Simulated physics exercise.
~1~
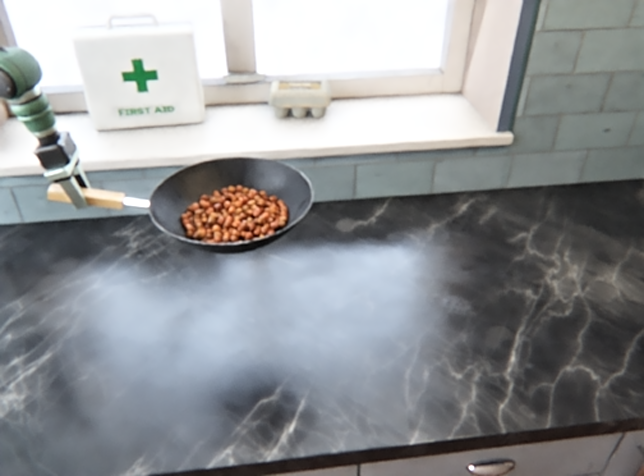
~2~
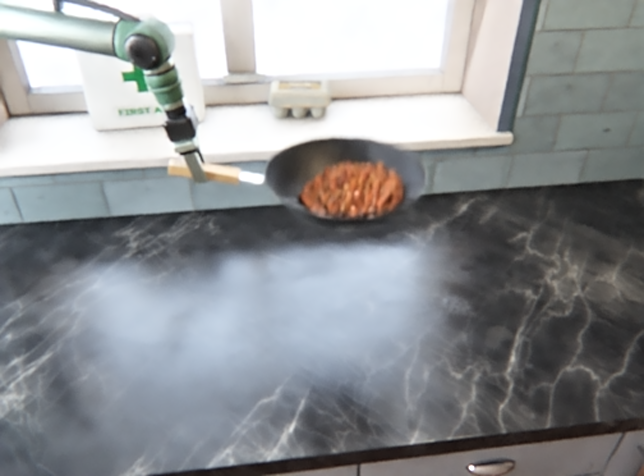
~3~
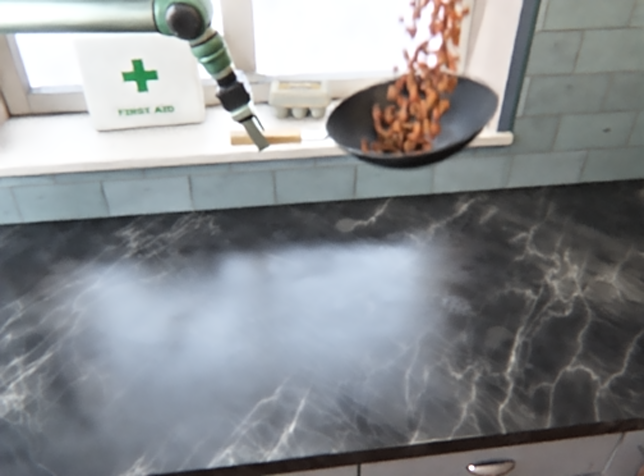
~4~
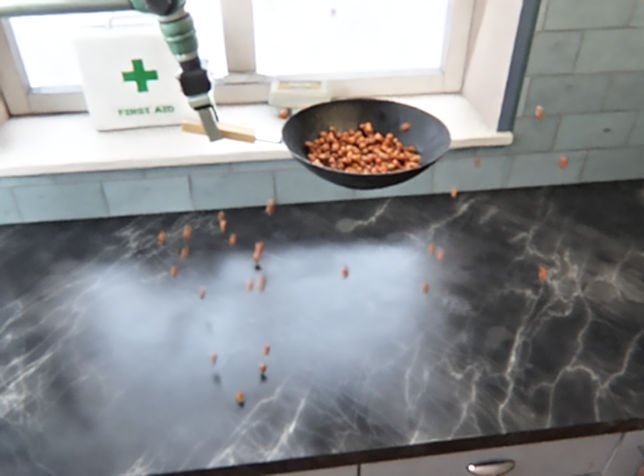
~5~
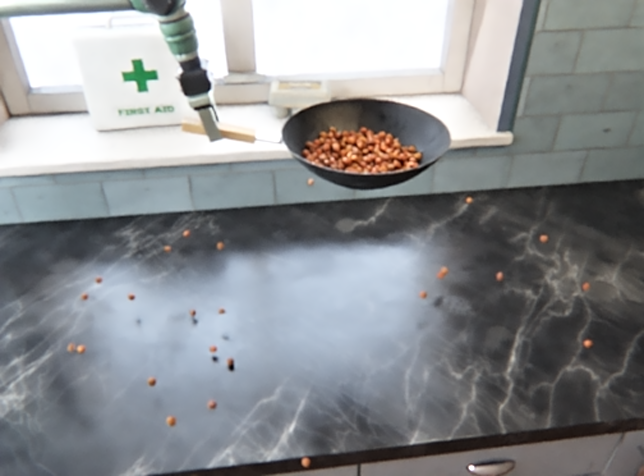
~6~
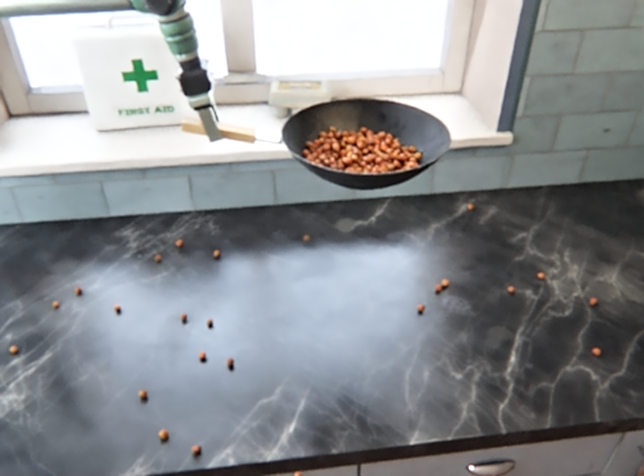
On a dark marbled kitchen counter by a window, a green robot arm swings a black wok of hazelnuts to the right and upward, tossing them high; most land back in the wok as it returns left, while some scatter across the counter and the wok stays still.
